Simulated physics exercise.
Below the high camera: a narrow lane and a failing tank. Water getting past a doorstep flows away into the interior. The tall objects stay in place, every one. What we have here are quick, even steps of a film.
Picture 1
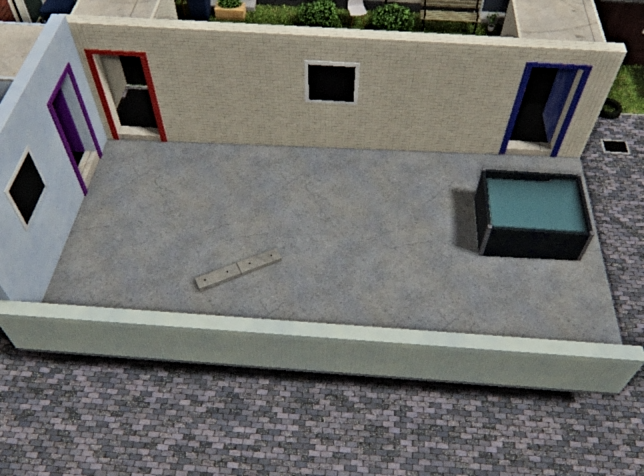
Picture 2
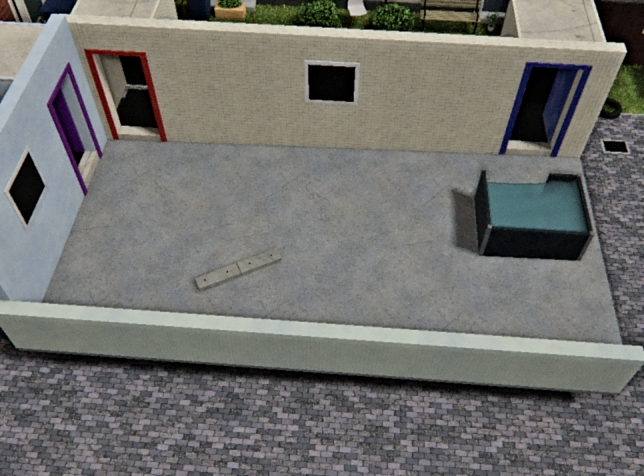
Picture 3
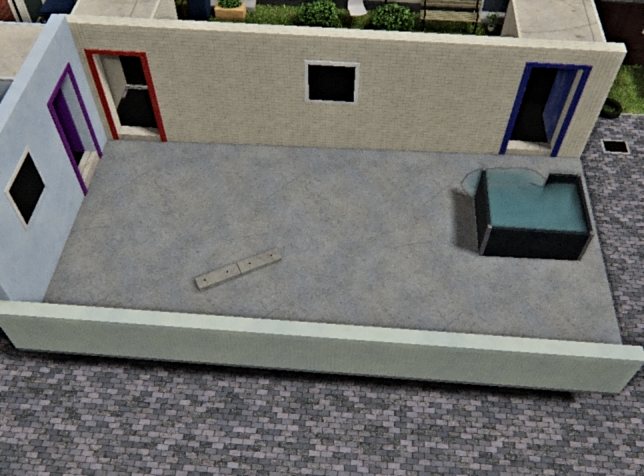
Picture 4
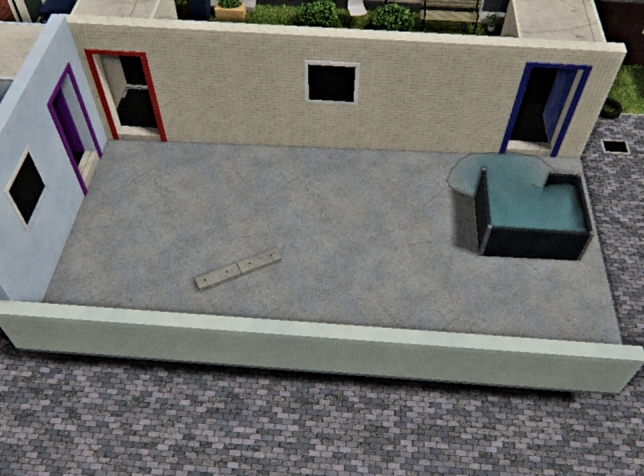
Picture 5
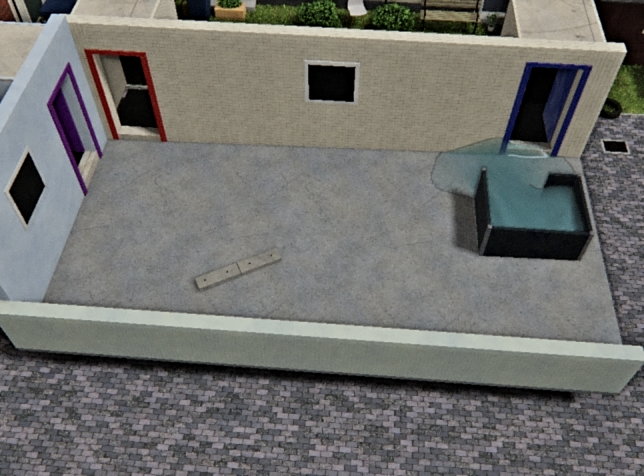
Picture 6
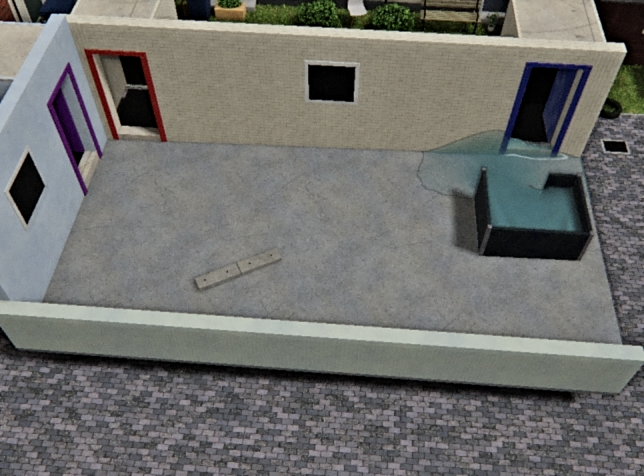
The video shows a high view of a walled grey yard where an open tank of teal water gives way on its far side, and water pours out, spreading across the floor toward the back wall and leftward.
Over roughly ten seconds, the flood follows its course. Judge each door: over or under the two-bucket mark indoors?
My call: Purple door, under; red door, under; blue door, over.
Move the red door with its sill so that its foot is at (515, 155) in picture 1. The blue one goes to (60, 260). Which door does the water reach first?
Earliest to get wet is the door marked red.
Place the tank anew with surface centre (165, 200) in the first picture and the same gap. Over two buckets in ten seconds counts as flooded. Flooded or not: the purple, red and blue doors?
So here's how it goes: Purple comes up short, red clears the threshold, and blue comes up short.
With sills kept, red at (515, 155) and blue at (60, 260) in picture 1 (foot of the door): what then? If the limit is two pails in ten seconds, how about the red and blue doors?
In short: Red door floods, blue door keeps below it.
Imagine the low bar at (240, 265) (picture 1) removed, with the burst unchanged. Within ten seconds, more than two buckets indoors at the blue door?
Outcome - blue sails past.
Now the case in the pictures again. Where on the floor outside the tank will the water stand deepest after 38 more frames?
I would point to (32, 329).
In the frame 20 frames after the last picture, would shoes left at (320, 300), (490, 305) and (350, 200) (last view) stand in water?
First spot not wet, second not wet, third soaked.
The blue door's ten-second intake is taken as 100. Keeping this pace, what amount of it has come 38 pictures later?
About 100 %.
A moment on, water covers 10 % of the floor; the purple door not reached, the red door not reached, the blue door over two buckets in.
Next, water covers 25 % of the floor; the purple door not reached, the red door not reached, the blue door far over two buckets in.
Then, water covers 45 % of the floor; the purple door wet at the sill, nothing in, the red door wet at the sill, nothing in, the blue door far over two buckets in.
Later, water covers 55 % of the floor; the purple door wet at the sill, nothing in, the red door wet at the sill, nothing in, the blue door far over two buckets in.
In the end, water covers 50 % of the floor; the purple door wet at the sill, nothing in, the red door wet at the sill, nothing in, the blue door far over two buckets in.
